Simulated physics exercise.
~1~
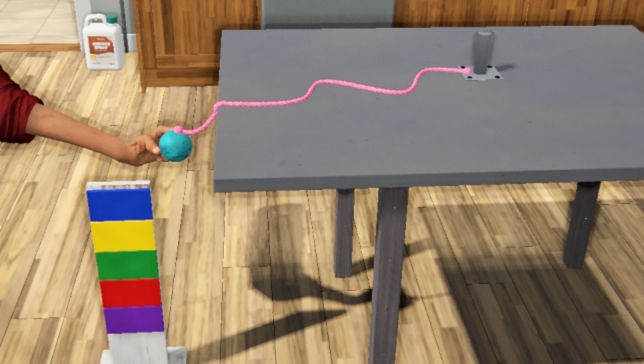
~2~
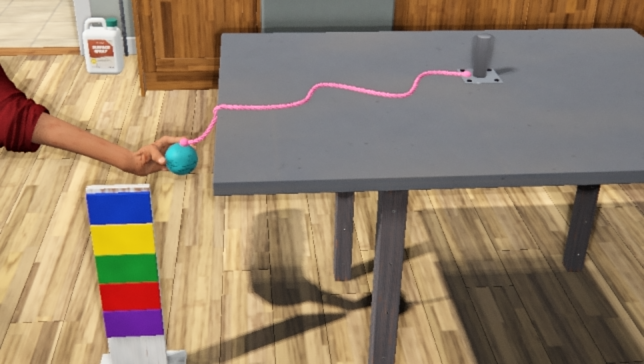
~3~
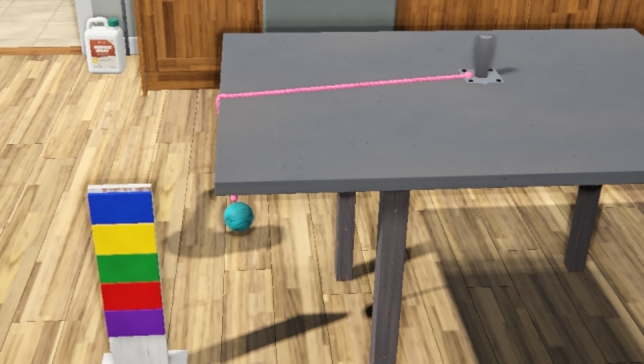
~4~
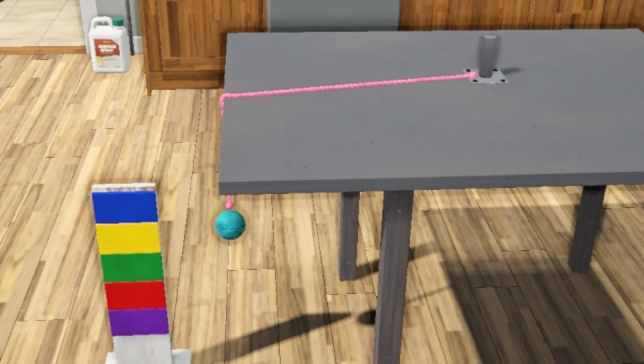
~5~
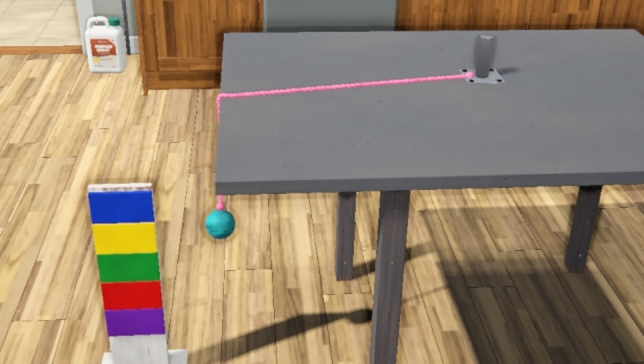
To begin with, a hand holds a turquoise ball just off the left edge of a grey table, with a pink cord running in loose curves across the top to a bolted post. A stand with blue, yellow, green, red and purple bands is nearby. The hand lets go and draws back, and the ball drops down and to the right. The cord pulls straight over the table's edge, and the ball hangs below the tabletop. It drifts slightly left while the view sways a little, and ends up hanging with its centre level with the yellow band.
